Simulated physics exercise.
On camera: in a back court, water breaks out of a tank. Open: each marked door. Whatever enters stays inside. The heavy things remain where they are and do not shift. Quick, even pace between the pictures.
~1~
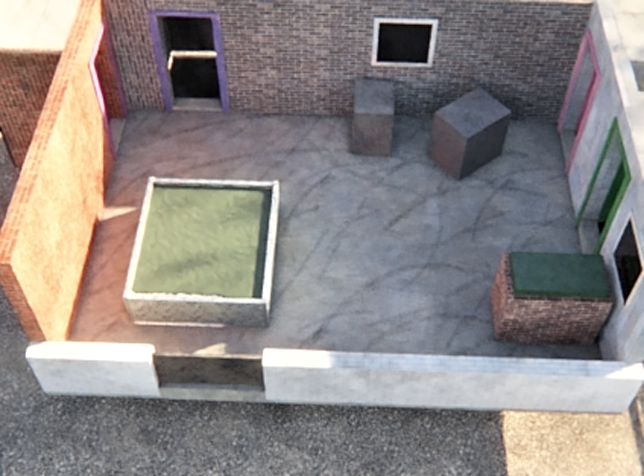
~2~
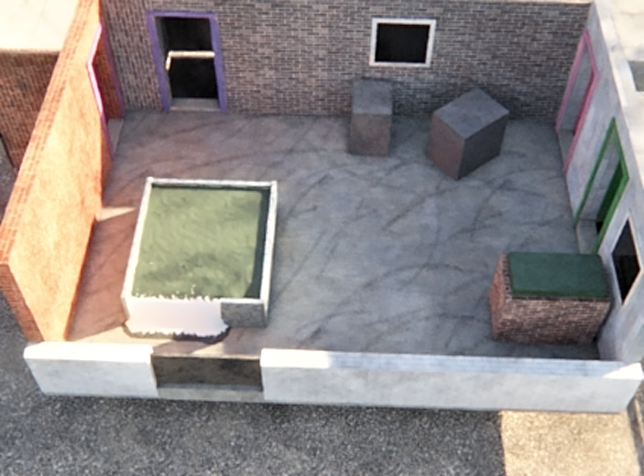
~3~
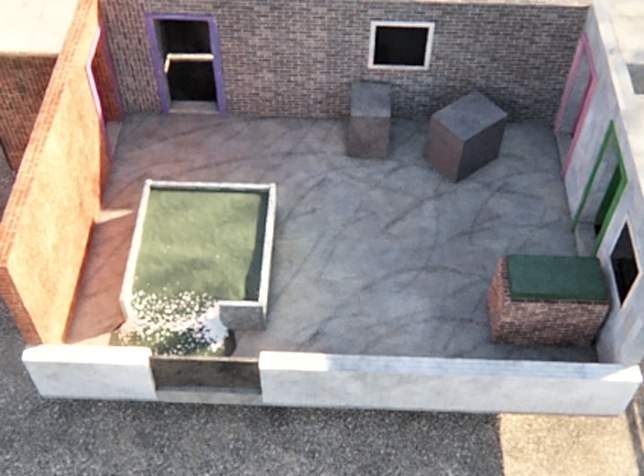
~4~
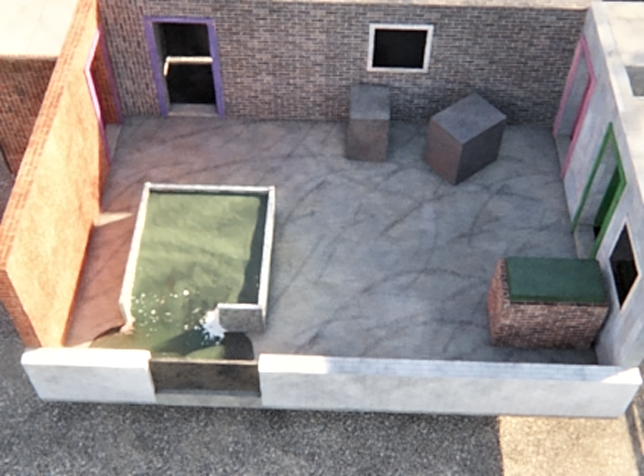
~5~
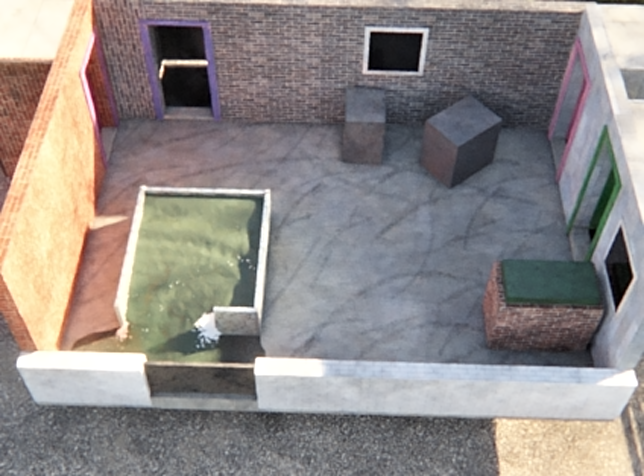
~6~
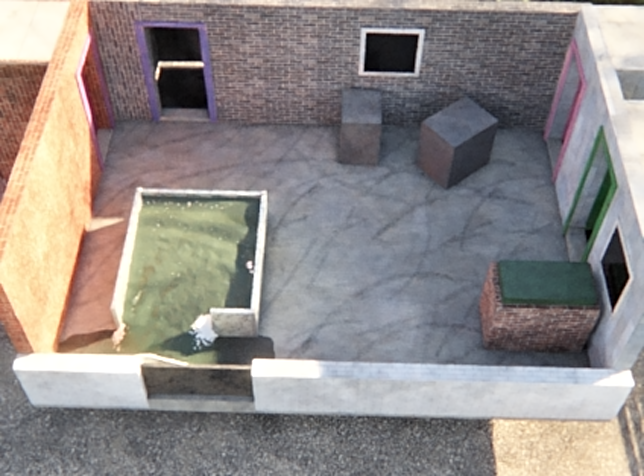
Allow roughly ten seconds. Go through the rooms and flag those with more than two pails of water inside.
As I see it, the blue door lets too much in there; the green door lets in little enough there; the purple door lets too much in there; the pink door lets in little enough there.
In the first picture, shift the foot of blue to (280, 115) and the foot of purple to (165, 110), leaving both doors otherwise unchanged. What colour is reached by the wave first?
The first to get wet is the one in purple.
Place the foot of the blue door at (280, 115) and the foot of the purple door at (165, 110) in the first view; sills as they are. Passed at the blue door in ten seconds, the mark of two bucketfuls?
Result for blue: It ends up below.
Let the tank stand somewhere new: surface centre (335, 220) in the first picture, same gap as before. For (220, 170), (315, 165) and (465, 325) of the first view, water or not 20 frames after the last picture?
In that order: Dry, not flooded, flooded.
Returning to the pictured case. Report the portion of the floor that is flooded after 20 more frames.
I'd say 55 per cent.
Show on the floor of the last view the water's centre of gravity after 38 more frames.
My guess is about (266, 264).
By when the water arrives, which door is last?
That would be the door marked pink.
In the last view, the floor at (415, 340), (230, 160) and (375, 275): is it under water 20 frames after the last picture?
Result, in the order given: Wetted / not wetted / wetted.
A moment on, water covers 15 % of the floor; the blue door not reached, the green door not reached, the purple door not reached, the pink door not reached.
Next, water covers 30 % of the floor; the blue door not reached, the green door not reached, the purple door not reached, the pink door not reached.
Then, water covers 55 % of the floor; the blue door under two buckets in, the green door not reached, the purple door under two buckets in, the pink door not reached.
Later, water covers 80 % of the floor; the blue door over two buckets in, the green door wet at the sill, nothing in, the purple door over two buckets in, the pink door wet at the sill, nothing in.
In the end, water covers 95 % of the floor; the blue door over two buckets in, the green door wet at the sill, nothing in, the purple door over two buckets in, the pink door under two buckets in.
